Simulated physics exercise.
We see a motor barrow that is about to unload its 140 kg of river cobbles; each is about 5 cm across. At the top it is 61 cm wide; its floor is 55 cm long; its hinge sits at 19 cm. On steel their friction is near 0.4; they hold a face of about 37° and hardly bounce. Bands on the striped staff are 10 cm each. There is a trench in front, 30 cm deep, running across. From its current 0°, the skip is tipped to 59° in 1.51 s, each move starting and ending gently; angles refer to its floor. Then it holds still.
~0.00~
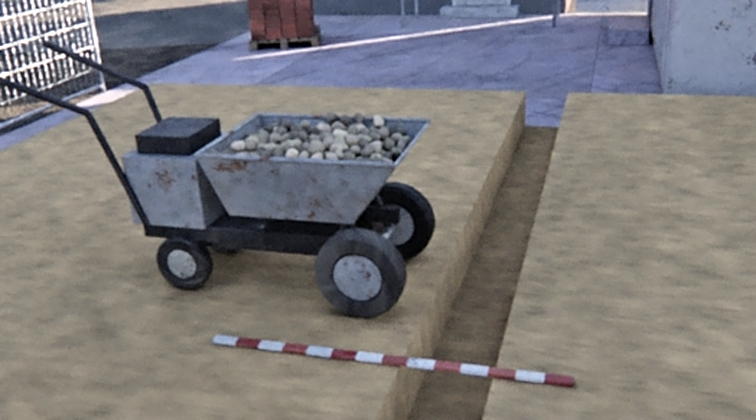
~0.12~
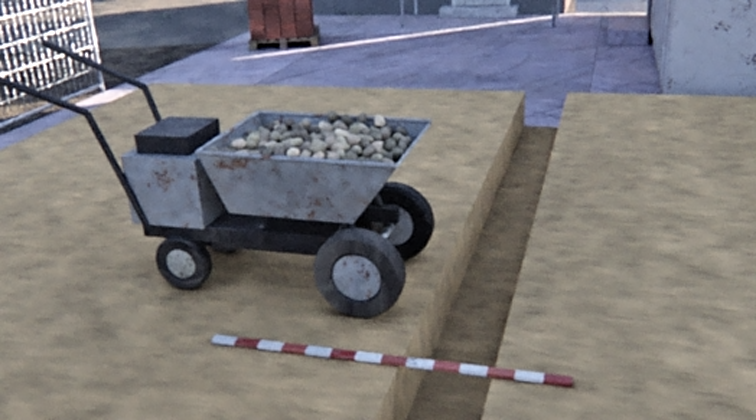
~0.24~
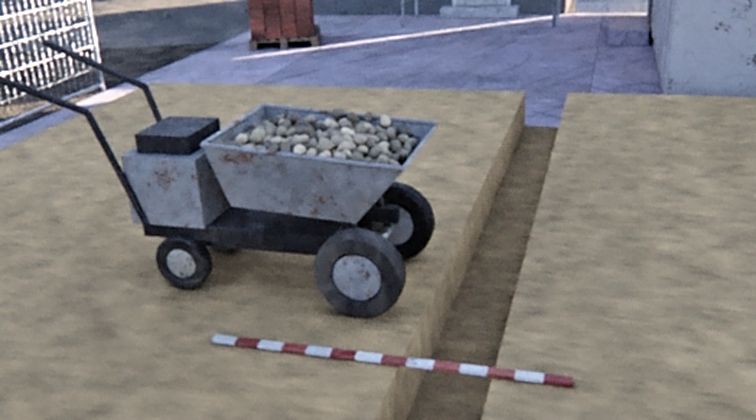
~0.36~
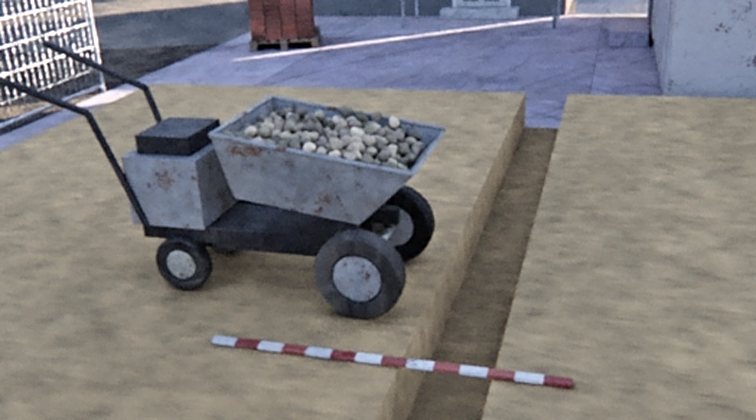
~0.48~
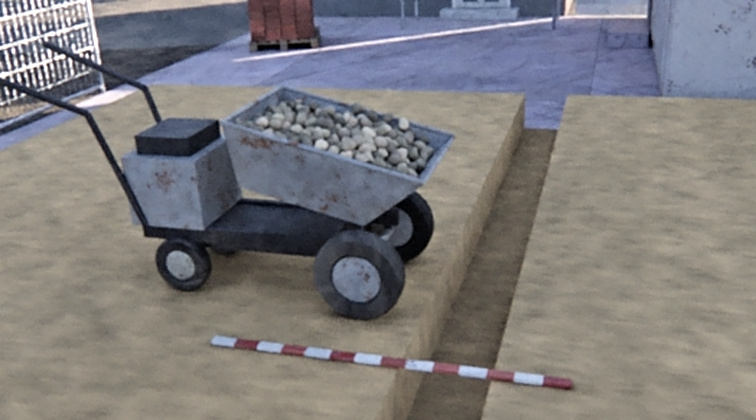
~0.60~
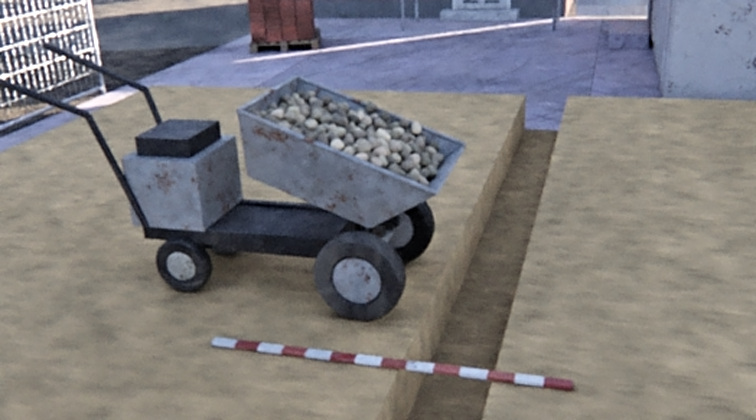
A grey skip full of rounded stones tilts steadily toward the right on a stationary barrow.
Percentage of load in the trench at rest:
26 %.
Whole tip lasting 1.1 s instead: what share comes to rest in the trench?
About 25%.
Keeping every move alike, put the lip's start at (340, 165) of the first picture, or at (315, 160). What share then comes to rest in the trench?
65 % and 70 %.
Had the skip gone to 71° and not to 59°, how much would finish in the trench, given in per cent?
Roughly 35 per cent would end in the trench.
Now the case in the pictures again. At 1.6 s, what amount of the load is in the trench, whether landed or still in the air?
Roughly 5% by that time.
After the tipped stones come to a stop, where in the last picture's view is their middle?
Somewhere around (538, 299) in the last picture.
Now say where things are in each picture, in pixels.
Lip at (395, 166), floor tilted 0°, highest stones at (346, 125), in the first picture.
Lip at (396, 166), floor tilted 1°, highest stones at (347, 124); the stones move at 0.1 m/s on average, in the second picture.
Lip at (403, 169), floor tilted 4°, highest stones at (333, 122); the stones move at 0.3 m/s on average, in the third picture.
The skip is at 8°, its lip at (413, 175); the top of the load is at (302, 117); the stones move at 0.4 m/s on average, in the fourth picture.
Lip at (424, 183), floor tilted 14°, highest stones at (296, 111); the stones move at 0.4 m/s on average, in the fifth picture.
Lip at (436, 194), floor tilted 21°, highest stones at (300, 100); the stones move at 0.5 m/s on average, in the sixth picture.
After 1.1 s the floor is at 50°; 100 % in the skip; the foremost stones are at (478, 211).
After 1.6 s the floor is at 59°; 78 % in the skip, 4 % in the trench, 18 % past the trench; the foremost stones are at (595, 301).
After 2.0 s the floor is at 59°; 56 % in the skip, 7 % in the trench, 37 % past the trench; the foremost stones are at (673, 312).
After 3.9 s the floor is at 59°; 34 % in the skip, 26 % in the trench, 40 % past the trench; the foremost stones are at (726, 354).
